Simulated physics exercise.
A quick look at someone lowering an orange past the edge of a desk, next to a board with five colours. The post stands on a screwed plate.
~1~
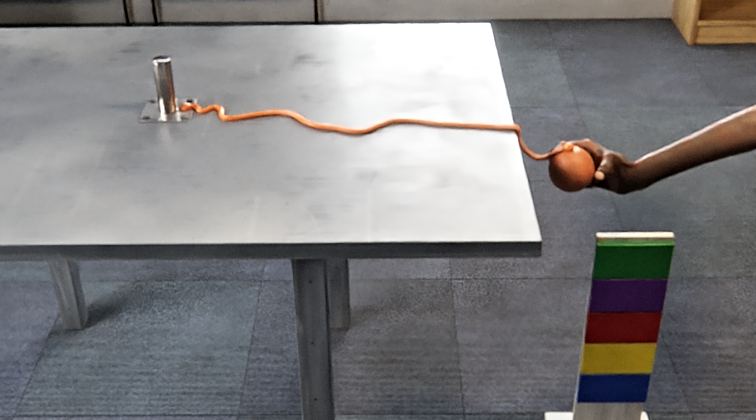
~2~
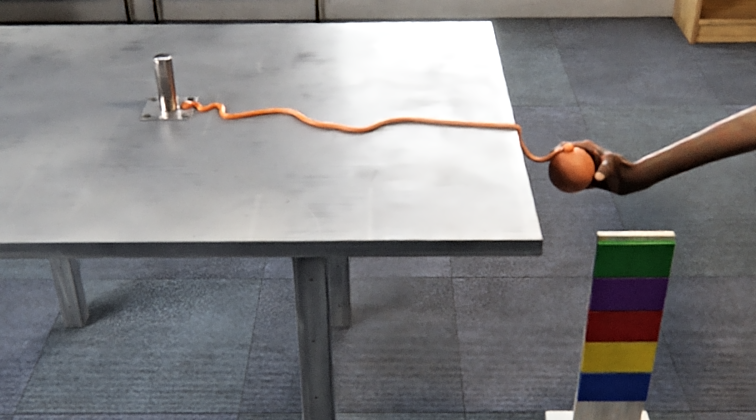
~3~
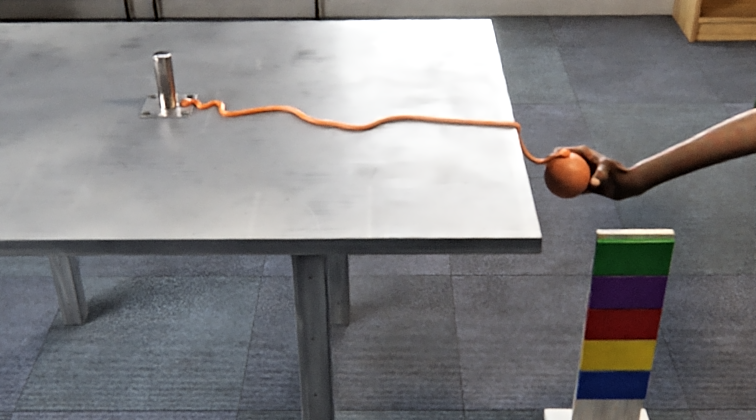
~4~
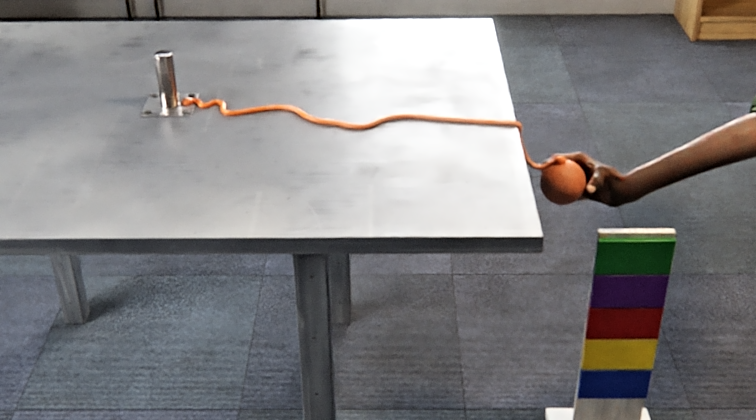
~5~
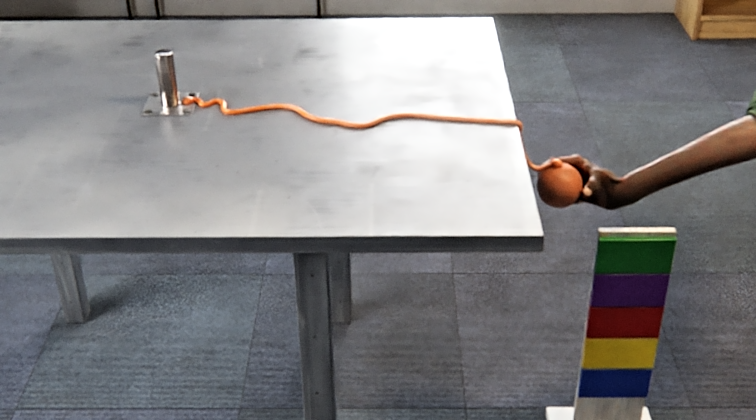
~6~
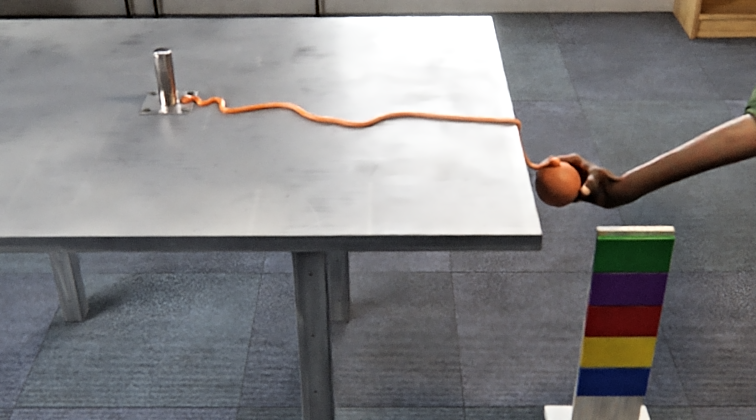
A hand held an orange ball just past the table's right edge, above a color-striped board, and eased it slightly down and left while its orange cord lay loosely across from a metal post.
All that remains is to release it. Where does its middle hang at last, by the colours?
Its middle rests at the green band.
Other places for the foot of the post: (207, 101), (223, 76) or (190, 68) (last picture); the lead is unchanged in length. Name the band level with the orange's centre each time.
Try by try: Purple; purple; green.
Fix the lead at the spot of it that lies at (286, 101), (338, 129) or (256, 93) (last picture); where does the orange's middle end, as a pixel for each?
In that order: (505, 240), (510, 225) and (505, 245).
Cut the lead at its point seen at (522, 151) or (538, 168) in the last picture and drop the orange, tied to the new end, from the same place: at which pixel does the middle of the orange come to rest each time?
Try by try, around (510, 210) and (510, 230).
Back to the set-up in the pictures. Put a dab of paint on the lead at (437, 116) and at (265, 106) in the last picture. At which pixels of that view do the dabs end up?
They go to (484, 120) and to (291, 108).
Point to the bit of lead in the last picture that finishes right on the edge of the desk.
That spot is around (473, 119).
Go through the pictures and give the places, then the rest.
The first picture shows orange (571, 170); green (634, 262); purple (629, 296); red (623, 329); yellow (619, 360); blue (614, 389).
The second picture shows orange (571, 170); lead through (213, 106) (279, 111) (343, 128) (422, 120) (503, 126).
The third picture shows orange (567, 176).
The fourth picture shows orange (563, 182); lead through (214, 103) (280, 108) (344, 125) (423, 117) (503, 123).
The fifth picture shows orange (560, 186).
The sixth picture shows orange (557, 185); lead through (213, 100) (279, 105) (343, 122) (422, 115) (502, 121).
A little later, orange near (492, 252); level with green.
Next, orange near (520, 250); level with green.
When it is over, orange near (507, 251); level with green. The green one.
